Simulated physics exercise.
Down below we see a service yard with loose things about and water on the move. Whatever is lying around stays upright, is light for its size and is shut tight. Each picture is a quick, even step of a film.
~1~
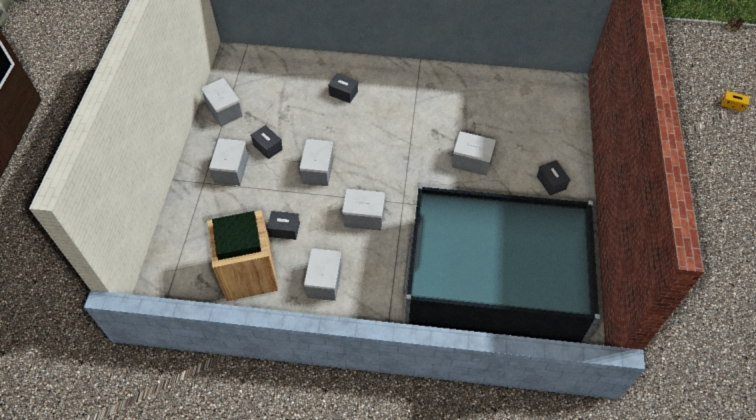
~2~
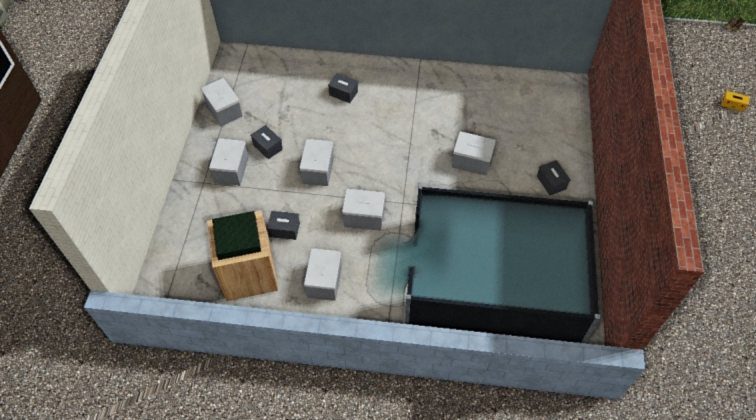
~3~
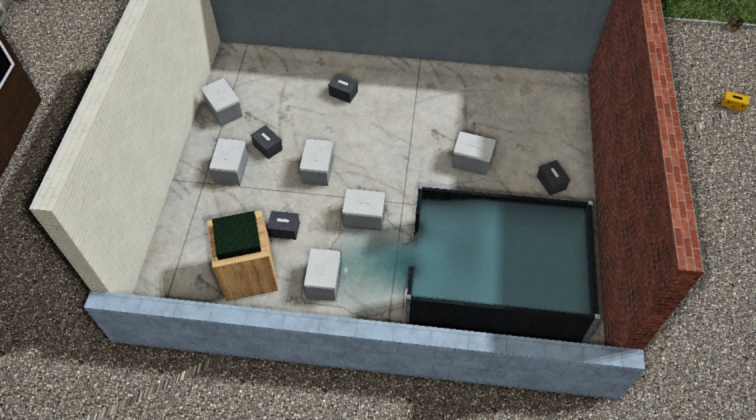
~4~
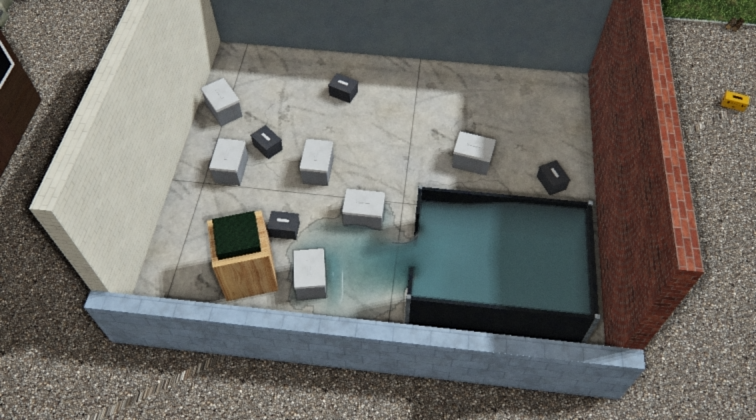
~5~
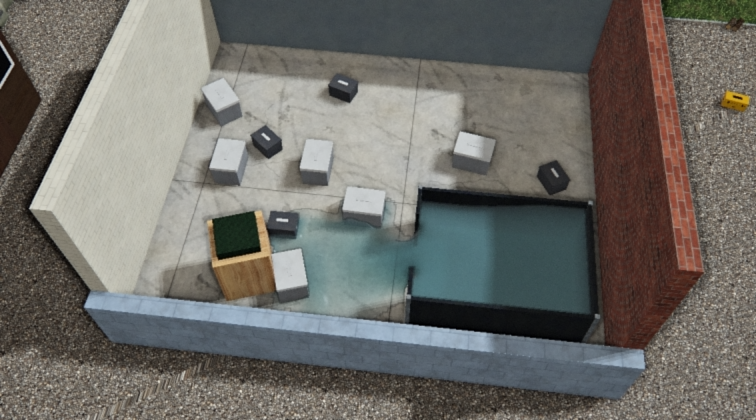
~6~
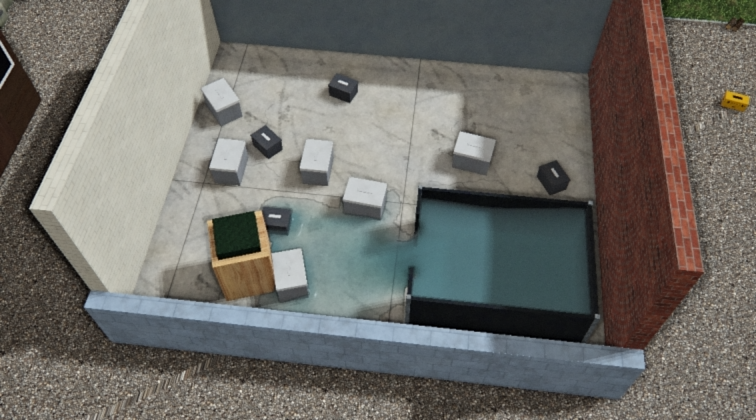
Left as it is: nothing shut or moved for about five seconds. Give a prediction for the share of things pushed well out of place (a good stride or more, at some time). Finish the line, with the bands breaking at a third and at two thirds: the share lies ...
The share lies at two thirds or above.
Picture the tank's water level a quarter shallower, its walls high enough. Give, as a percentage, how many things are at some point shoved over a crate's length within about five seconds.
Something like 70 in a hundred of them.
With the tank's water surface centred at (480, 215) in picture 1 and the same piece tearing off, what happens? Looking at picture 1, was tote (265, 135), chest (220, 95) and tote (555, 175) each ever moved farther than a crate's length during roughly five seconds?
Item one travelled far enough, item two travelled far enough, item three not displaced far.
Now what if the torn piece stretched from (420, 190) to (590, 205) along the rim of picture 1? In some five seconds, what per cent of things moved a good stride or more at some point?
I'd put it at about 80 percent.
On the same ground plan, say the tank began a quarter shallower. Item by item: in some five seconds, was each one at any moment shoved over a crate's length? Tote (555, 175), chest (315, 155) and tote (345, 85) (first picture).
One: Stayed below the mark. Two: Passed the mark. Three: Stayed below the mark.
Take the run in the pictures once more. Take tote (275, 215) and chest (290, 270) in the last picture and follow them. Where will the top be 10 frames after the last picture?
Roughly (195, 148) and (266, 287).
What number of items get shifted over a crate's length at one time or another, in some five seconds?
8.
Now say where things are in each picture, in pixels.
In the first picture, a chest at (323, 268), on the bottom; a chest at (364, 202) rests on the ground; 0 of 10 have shifted.
In the second picture, a chest at (323, 268) rests on the ground; a chest at (364, 202) rests on the ground; 0 of 10 have shifted.
In the third picture, a chest at (322, 268) rests on the ground; a chest at (364, 202), on the bottom; 0 of 10 have shifted.
In the fourth picture, a chest at (309, 267) rests on the ground, close to its start; a chest at (364, 202), on the bottom; 1 of 10 have shifted.
In the fifth picture, a chest at (289, 269), on the bottom, a stride from its start; a chest at (364, 200) rests on the ground, close to its start; 1 of 10 have shifted.
In the sixth picture, a chest at (289, 269) rests on the ground, a stride from its start; a chest at (365, 191) rests on the ground, close to its start; 3 of 10 have shifted.
A moment on, 2 of 10 are well off their spots; 1 afloat.
Next, 5 of 10 are well off their spots; 3 afloat.
Later, 7 of 10 are well off their spots; 4 afloat.
In the end, 8 of 10 are well off their spots, and 8 have been at some point; 5 afloat.
